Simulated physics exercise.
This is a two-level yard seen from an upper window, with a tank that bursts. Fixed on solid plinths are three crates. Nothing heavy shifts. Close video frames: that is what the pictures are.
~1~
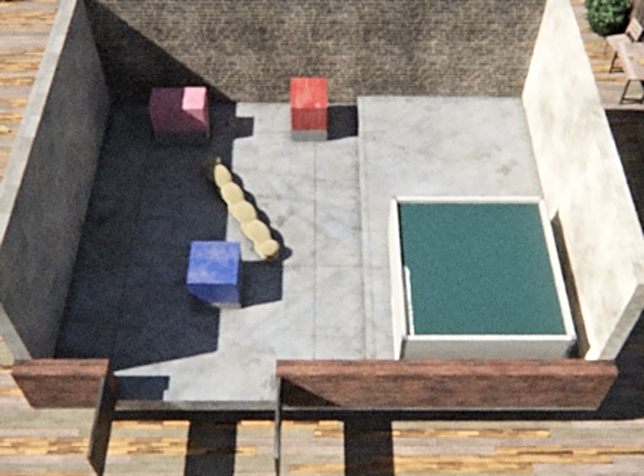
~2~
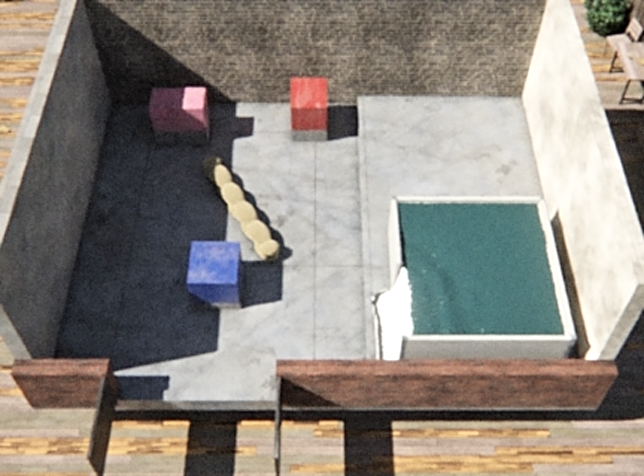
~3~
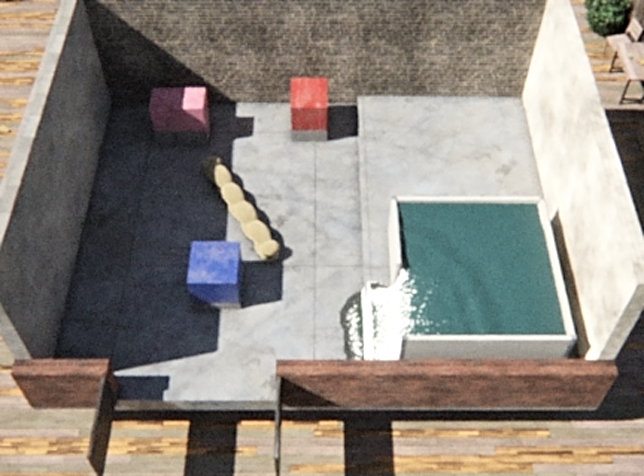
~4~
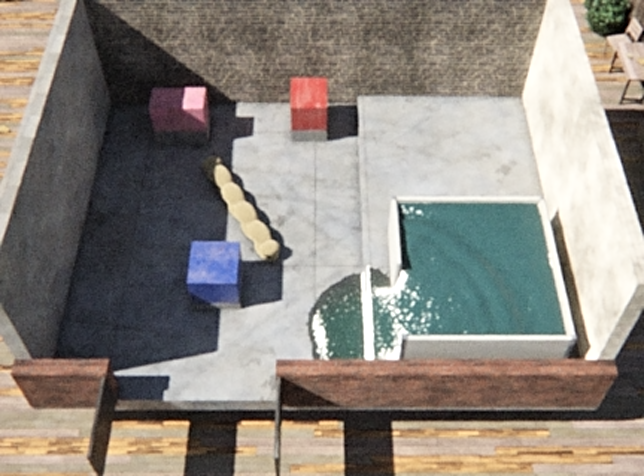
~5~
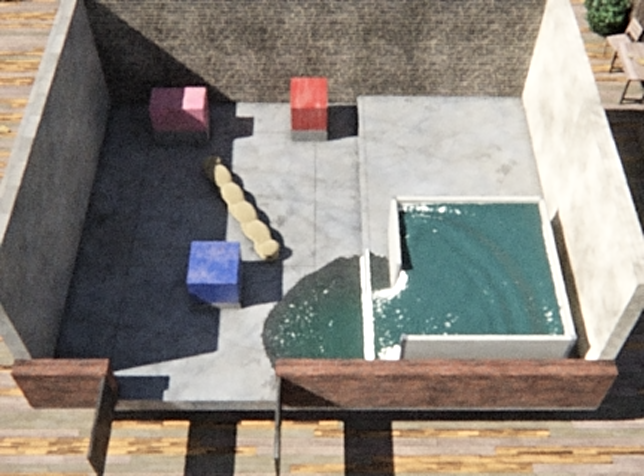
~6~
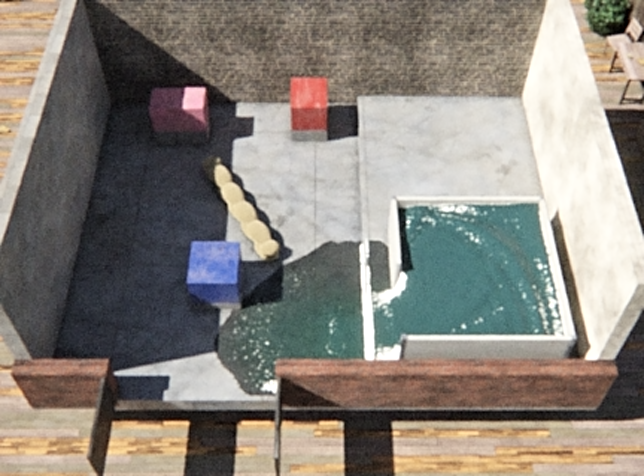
In a walled yard, water bursts from a tank's left side and spreads leftward across the paving.
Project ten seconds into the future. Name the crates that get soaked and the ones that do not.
The pink crate does not get soaked; the blue crate gets soaked; the red crate does not get soaked.
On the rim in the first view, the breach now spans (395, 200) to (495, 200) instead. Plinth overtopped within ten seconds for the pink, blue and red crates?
In short: The pink crate stays dry, the blue crate stays dry, the red crate gets wet.
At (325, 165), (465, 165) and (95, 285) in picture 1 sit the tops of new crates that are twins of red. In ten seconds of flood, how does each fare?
In turn: Escapes it, is safe, is soaked.
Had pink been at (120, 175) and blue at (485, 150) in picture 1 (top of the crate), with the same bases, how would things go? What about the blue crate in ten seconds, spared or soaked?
Well, the blue one is left untouched in the end.
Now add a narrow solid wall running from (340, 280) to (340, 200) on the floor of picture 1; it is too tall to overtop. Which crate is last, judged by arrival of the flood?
I'd go with the crate marked red.
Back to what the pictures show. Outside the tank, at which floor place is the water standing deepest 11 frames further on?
Near (70, 341).
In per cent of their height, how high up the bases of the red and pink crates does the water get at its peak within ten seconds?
I'd put it at some 70 % for one and some 70 % for the other, in that order.
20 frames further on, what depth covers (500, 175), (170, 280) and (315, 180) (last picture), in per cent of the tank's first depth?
The depths come to near 0, 2 and 2 per cent respectively.
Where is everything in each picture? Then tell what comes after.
The open tank at (477, 267) is whole and still, in the first frame.
Water pours out at (400, 321) and has run to a hidden place, in the second frame.
The front is at a hidden place, out from the gap at (400, 321), in the third frame.
The front is at a hidden place, out from the gap at (400, 322), in the fourth frame.
The front is at (270, 348), out from the gap at (400, 322), in the fifth frame.
The front is at (221, 348), out from the gap at (400, 321), in the sixth frame.
A moment on, water covers 25 % of the floor; the pink crate not reached, the blue crate water round its plinth, the red crate not reached.
Next, water covers 35 % of the floor; the pink crate not reached, the blue crate water round its plinth, the red crate not reached.
Then, water covers 50 % of the floor; the pink crate water round its plinth, the blue crate water round its plinth, the red crate not reached.
Later, water covers 70 % of the floor; the pink crate water round its plinth, the blue crate water round its plinth, the red crate water round its plinth.
In the end, water covers 70 % of the floor; the pink crate stayed above the water, the blue crate was topped, the red crate stayed above the water.
